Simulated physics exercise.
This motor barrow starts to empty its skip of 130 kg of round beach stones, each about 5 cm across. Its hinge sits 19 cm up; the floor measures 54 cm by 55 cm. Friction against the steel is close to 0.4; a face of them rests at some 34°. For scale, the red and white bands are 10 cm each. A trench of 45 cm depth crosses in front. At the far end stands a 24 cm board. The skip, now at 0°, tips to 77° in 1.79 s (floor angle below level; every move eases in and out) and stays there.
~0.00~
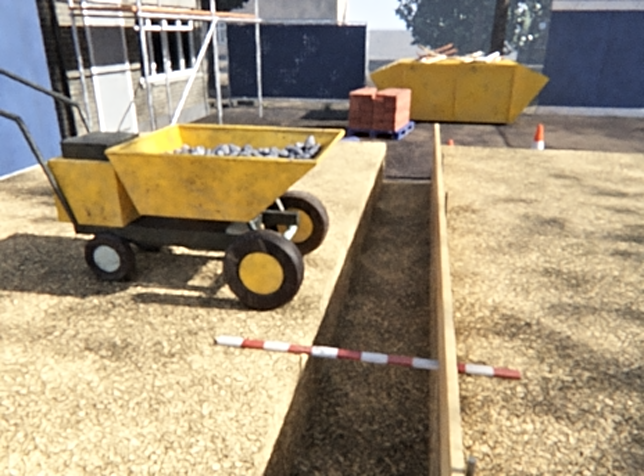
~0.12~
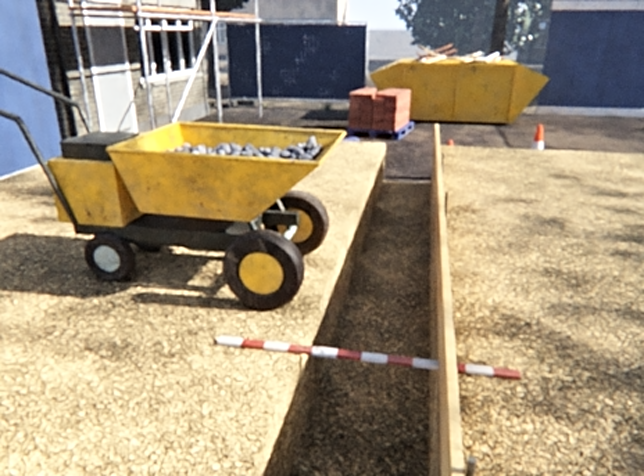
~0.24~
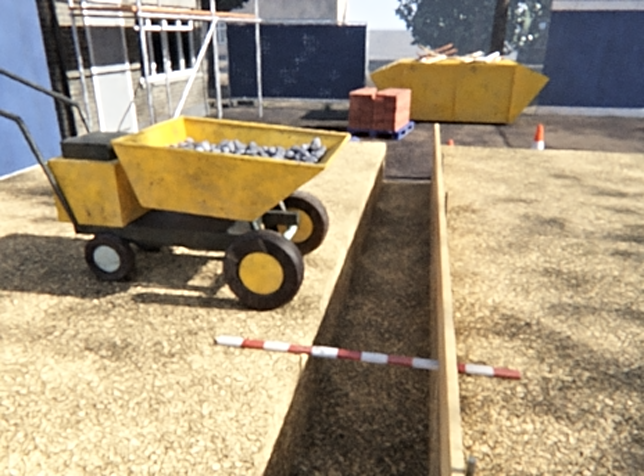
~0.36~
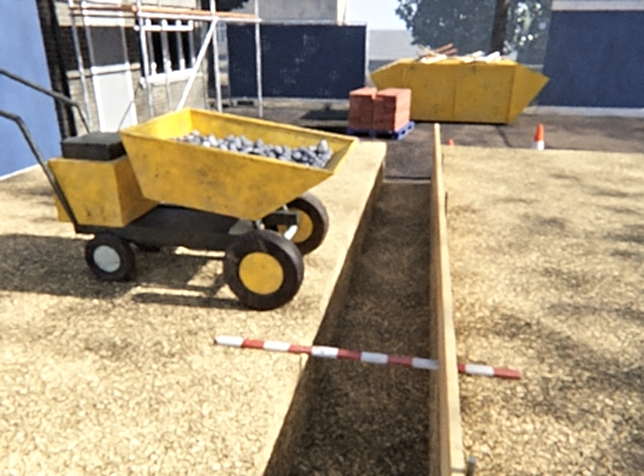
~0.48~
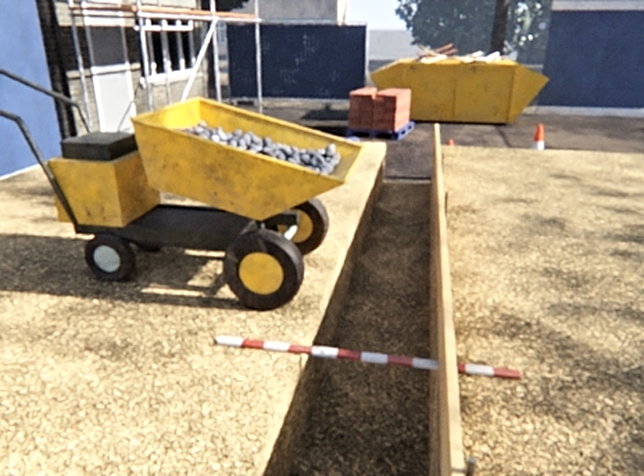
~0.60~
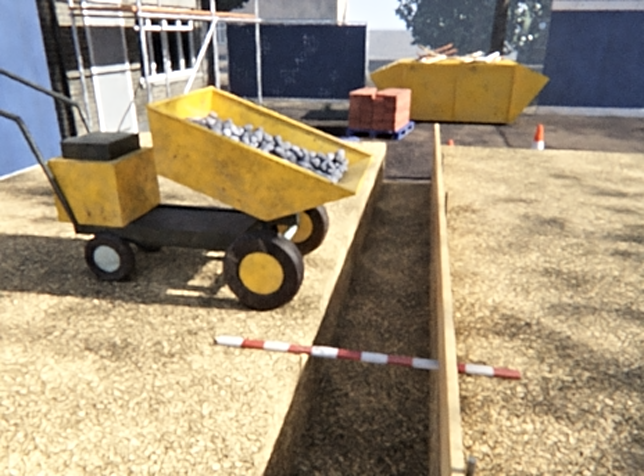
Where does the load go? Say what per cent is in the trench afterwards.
Close to 100 in a hundred.
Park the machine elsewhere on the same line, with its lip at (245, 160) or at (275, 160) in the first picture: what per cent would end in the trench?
Near 100 per cent from the first place, 100 from the second.
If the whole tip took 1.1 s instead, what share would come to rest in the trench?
It would be near 100 per cent.
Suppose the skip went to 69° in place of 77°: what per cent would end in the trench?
It would be near 100 per cent.
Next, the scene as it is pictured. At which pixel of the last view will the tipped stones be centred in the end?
Near (390, 354).
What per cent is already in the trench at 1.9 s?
Some 90 per cent.
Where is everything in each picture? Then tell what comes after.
In the first picture, the skip is at 0°, its lip at (317, 163); the top of the load is at (283, 149).
In the second picture, lip at (319, 164), floor tilted 1°, highest stones at (285, 149); the stones move at 0.1 m/s on average.
In the third picture, lip at (325, 168), floor tilted 4°, highest stones at (215, 148); the stones move at 0.2 m/s on average.
In the fourth picture, lip at (334, 174), floor tilted 8°, highest stones at (202, 141); the stones move at 0.3 m/s on average.
In the fifth picture, the skip is at 14°, its lip at (345, 182); the top of the load is at (199, 131); the stones move at 0.4 m/s on average.
In the sixth picture, the skip is at 20°, its lip at (356, 194); the top of the load is at (208, 122); the stones move at 0.5 m/s on average.
After 1.3 s the floor is at 65°; 95 % in the skip, 5 % in the trench; the foremost stones are at (424, 272).
After 1.9 s the floor is at 77°; 11 % in the skip, 89 % in the trench; the foremost stones are at (427, 373).
After 2.2 s the floor is at 77°; 0 % in the skip, 100 % in the trench; the foremost stones are at (427, 361).
After 4.2 s the floor is at 77°; 0 % in the skip, 100 % in the trench; the foremost stones are at (427, 360).
